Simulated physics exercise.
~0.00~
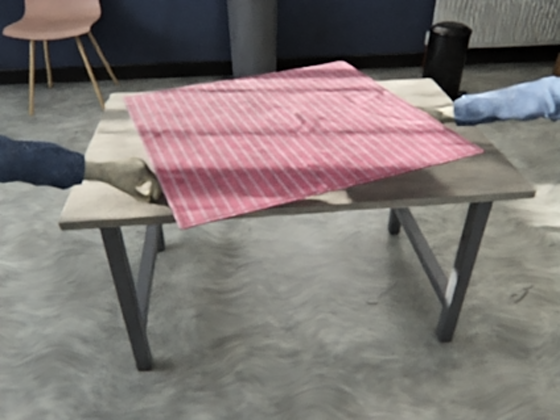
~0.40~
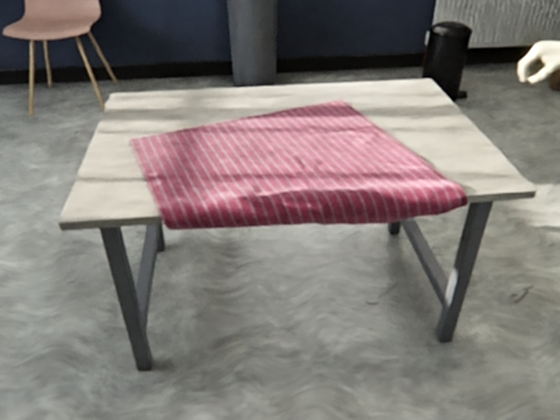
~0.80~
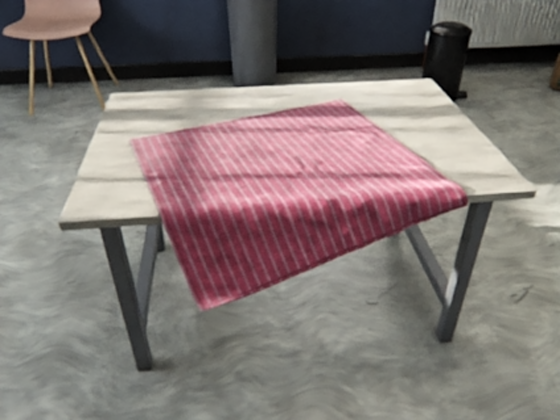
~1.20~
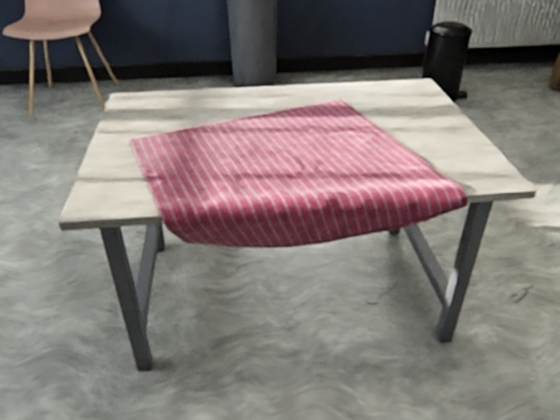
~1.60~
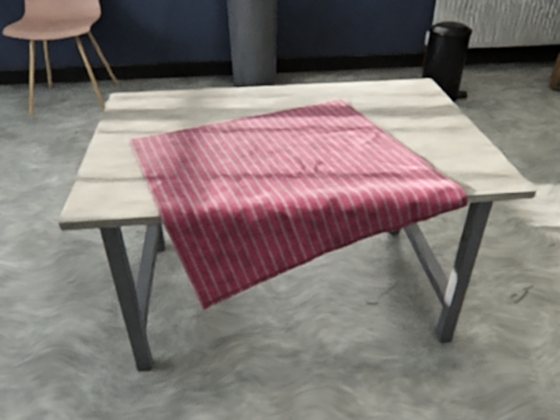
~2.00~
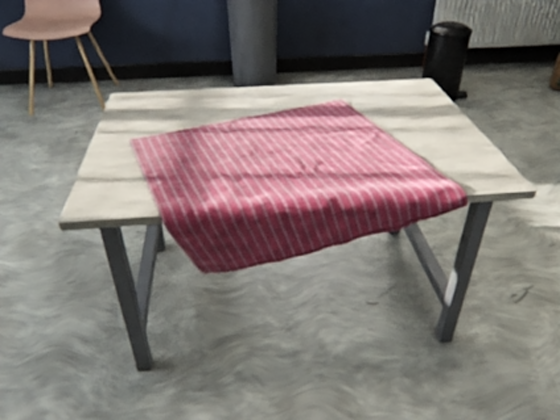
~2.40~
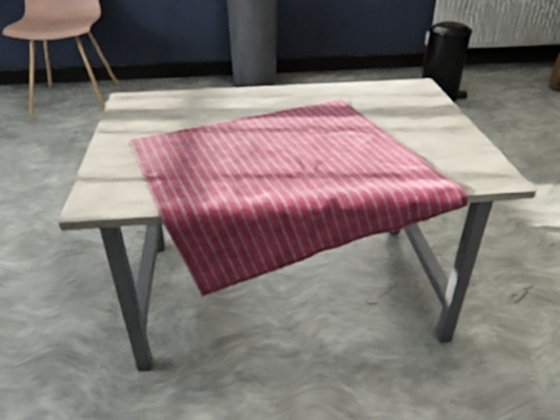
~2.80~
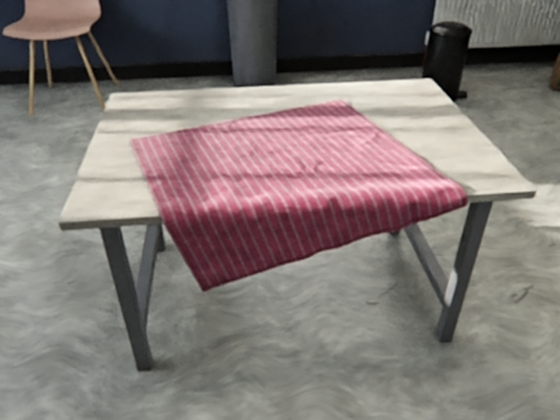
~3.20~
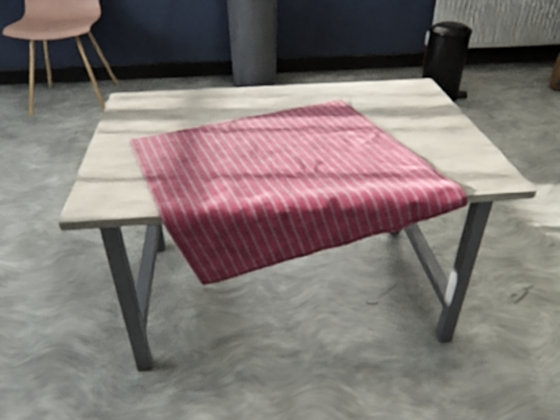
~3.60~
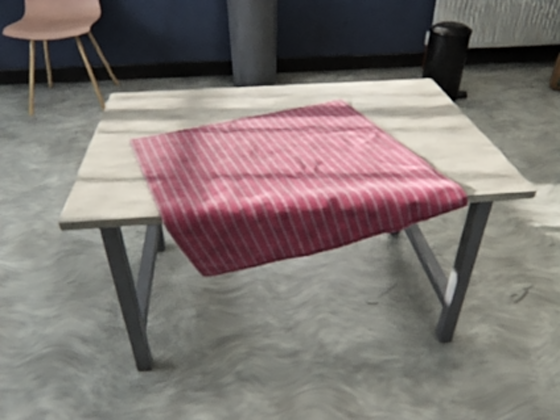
A red striped scarf released by two hands drapes over the table's near edge, swings, and stays on.
